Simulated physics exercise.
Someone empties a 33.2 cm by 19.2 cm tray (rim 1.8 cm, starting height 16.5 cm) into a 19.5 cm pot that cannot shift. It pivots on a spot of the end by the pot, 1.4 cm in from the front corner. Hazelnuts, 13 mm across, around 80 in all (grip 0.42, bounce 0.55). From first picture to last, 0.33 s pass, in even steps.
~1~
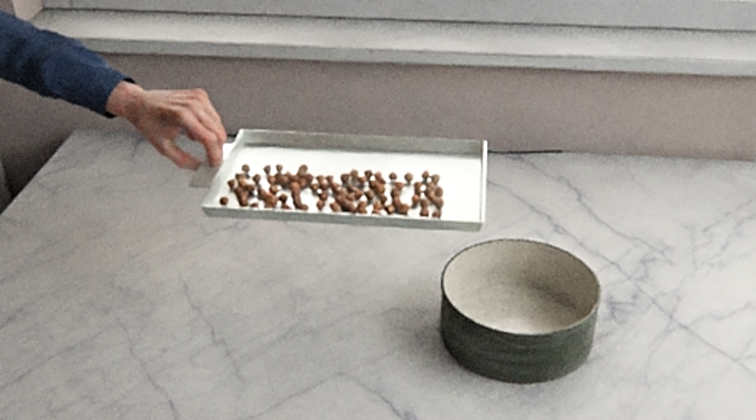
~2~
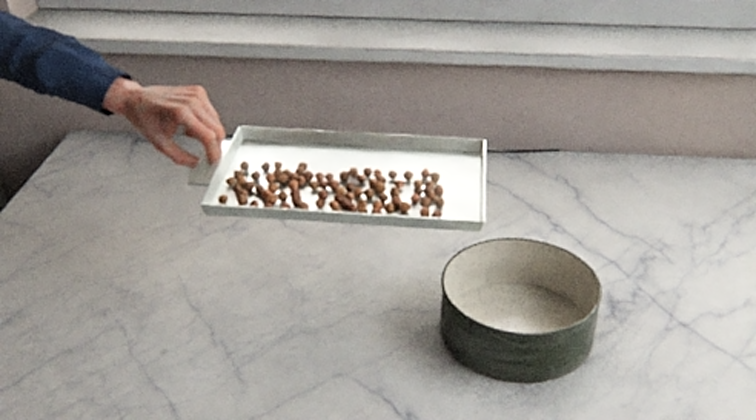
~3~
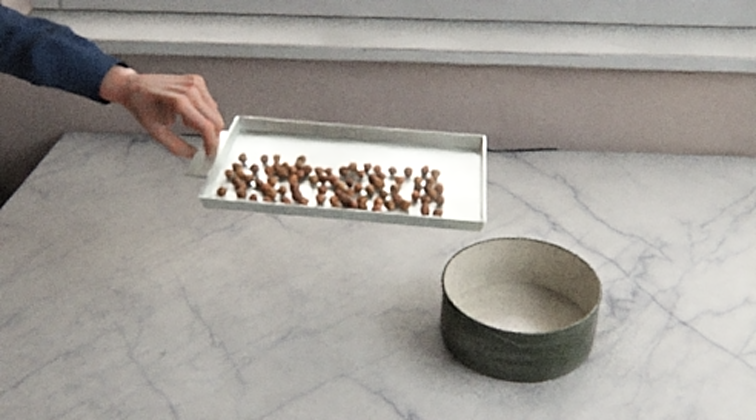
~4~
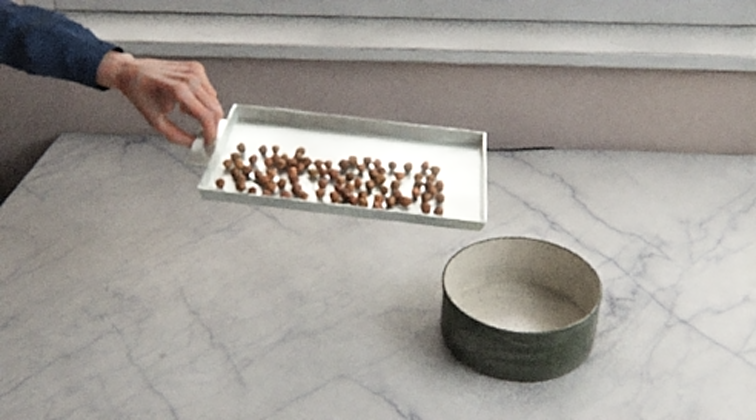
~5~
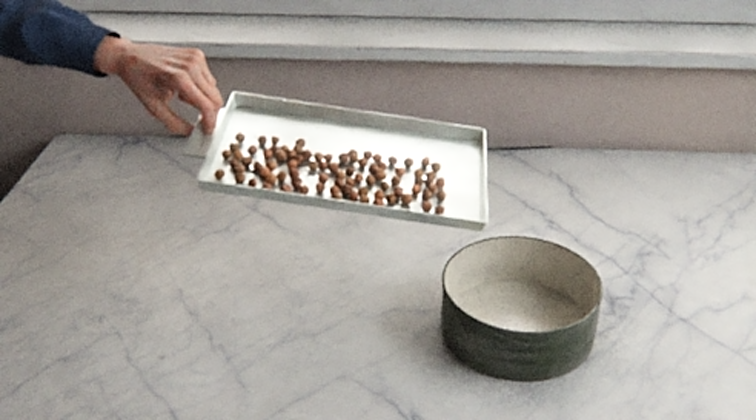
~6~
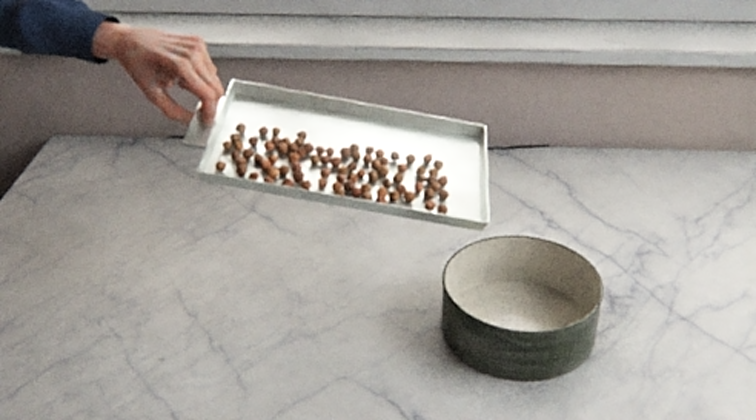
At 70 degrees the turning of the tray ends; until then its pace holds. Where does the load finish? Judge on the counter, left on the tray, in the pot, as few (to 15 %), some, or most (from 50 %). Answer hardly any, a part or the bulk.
Counter: Hardly any, tray: The bulk, pot: Hardly any.
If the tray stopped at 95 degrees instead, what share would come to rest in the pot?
In that case some 100 per cent.
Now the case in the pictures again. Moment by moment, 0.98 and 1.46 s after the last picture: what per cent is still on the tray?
In turn: 100, 100.
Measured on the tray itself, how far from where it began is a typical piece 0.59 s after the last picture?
Some 8 cm.
Then, 0.59 s after the last picture, tilt 40 degrees; the tray holds 100 %, the pot 0 %.
Then, 0.98 s after the last picture, tilt 57 degrees; the tray holds 100 %, the pot 0 %.
Then, 1.46 s after the last picture, tilt 70 degrees; the tray holds 100 %, the pot 0 %.
In the end, counter 0 %, tray 100 %, pot 0 %.
